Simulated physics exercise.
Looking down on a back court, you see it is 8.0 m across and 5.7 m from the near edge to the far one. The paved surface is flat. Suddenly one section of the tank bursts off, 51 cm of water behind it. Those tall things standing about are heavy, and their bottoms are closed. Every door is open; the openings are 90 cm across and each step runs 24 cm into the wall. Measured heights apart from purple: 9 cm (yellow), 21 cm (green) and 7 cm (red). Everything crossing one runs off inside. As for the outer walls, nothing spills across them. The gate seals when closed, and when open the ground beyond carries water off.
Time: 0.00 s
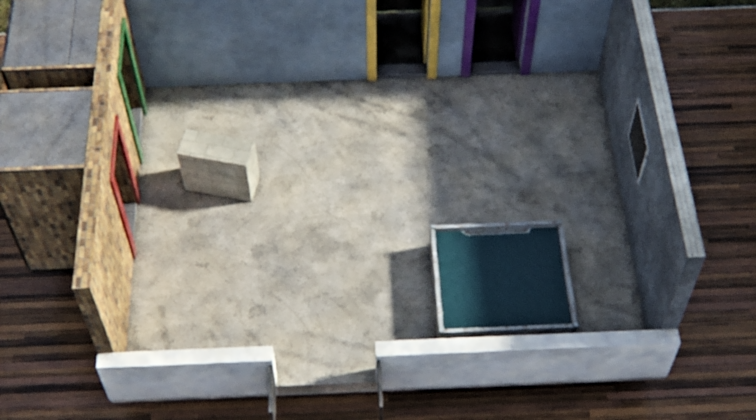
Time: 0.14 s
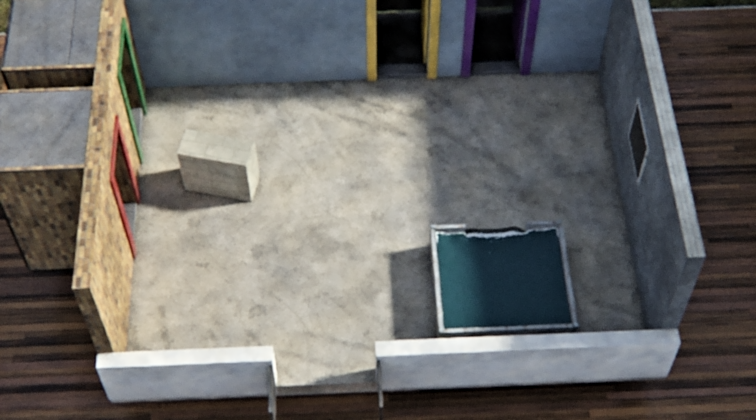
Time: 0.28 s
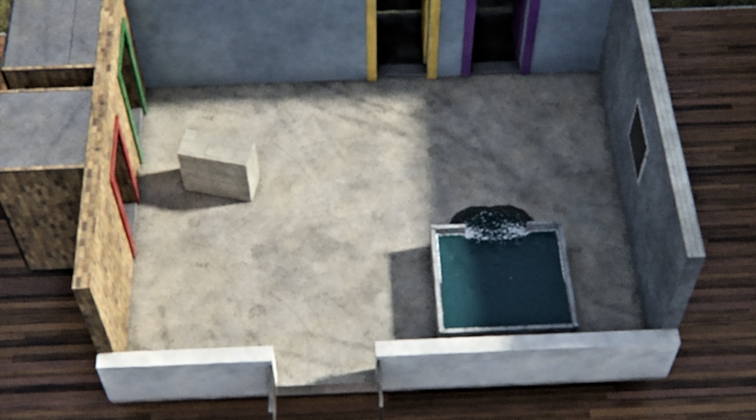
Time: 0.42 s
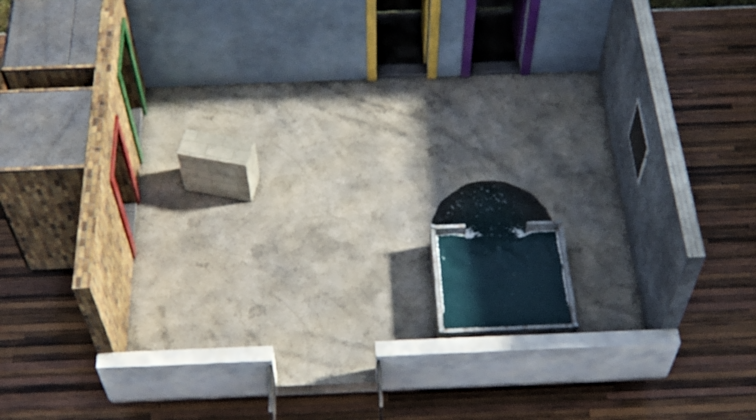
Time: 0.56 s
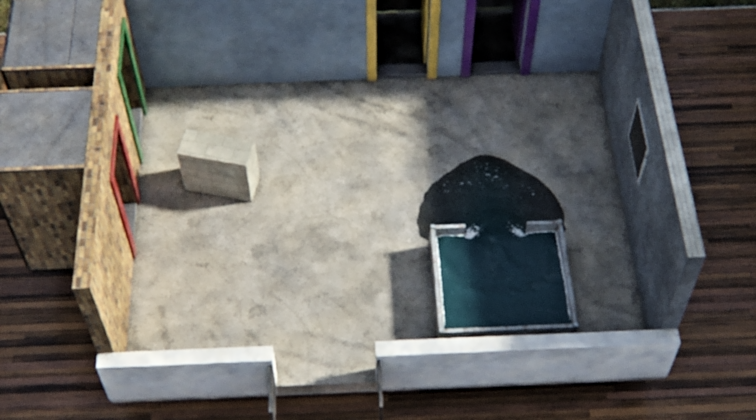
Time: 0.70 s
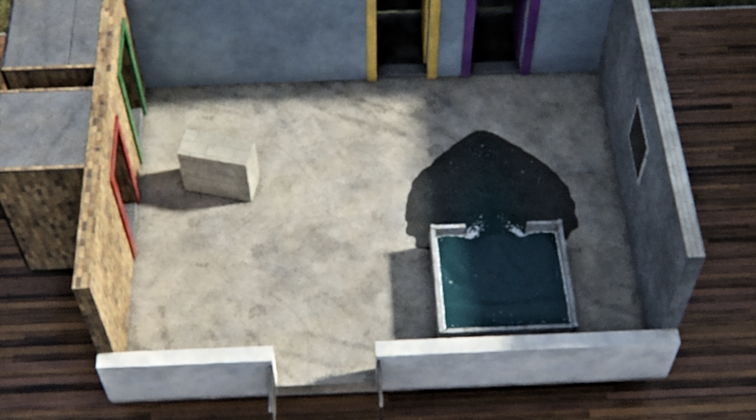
At the start, a tank of still, dark green water sits near the low front wall of a paved court with coloured doorways. The middle of its far side breaks open, and water pours through the gap, spreading across the floor in a widening dark patch that reaches toward the back wall.
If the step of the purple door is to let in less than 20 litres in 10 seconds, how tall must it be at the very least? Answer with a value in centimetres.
At the very least, close to 13.5 cm.
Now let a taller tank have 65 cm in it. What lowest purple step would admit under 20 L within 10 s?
18 cm.
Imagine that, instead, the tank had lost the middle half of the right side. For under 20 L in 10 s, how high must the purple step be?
Some 7.5 cm.
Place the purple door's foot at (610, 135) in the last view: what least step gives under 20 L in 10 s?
It needs about 7.0 cm.
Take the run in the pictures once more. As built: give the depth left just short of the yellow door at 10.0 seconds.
Lab note: Depth approx. 5.5 cm.
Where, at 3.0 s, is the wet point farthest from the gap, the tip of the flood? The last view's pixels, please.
Pixel close to (239, 89).
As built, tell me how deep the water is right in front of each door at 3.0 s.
Depths in cm: Yellow 14, green 0, purple 17, red 0.
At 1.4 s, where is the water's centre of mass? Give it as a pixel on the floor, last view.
Centre of mass: About (494, 259) px.
After 1.4 s water covers 20 % of the floor, deepest (25 cm) near (491, 233); 10 cm at the purple door, 0 litres in over its 7 cm step.
After 3.0 s water covers 35 % of the floor, deepest (20 cm) near (555, 77); 17 cm at the purple door, 70 litres in over its 7 cm step.
After 10.0 s water covers 75 % of the floor, deepest (8 cm) near (228, 89); 6 cm at the purple door, 128 litres in over its 7 cm step.
At the purple door as built, the water arrived by 1.2 s and peaked near 18 cm at 2.4 s.
Run again over the same 10 s with other heights there, 36 litres in over 11.5 cm, 5 litres over 16 cm. The limit of 20 litres is kept from about 13.5 cm up.
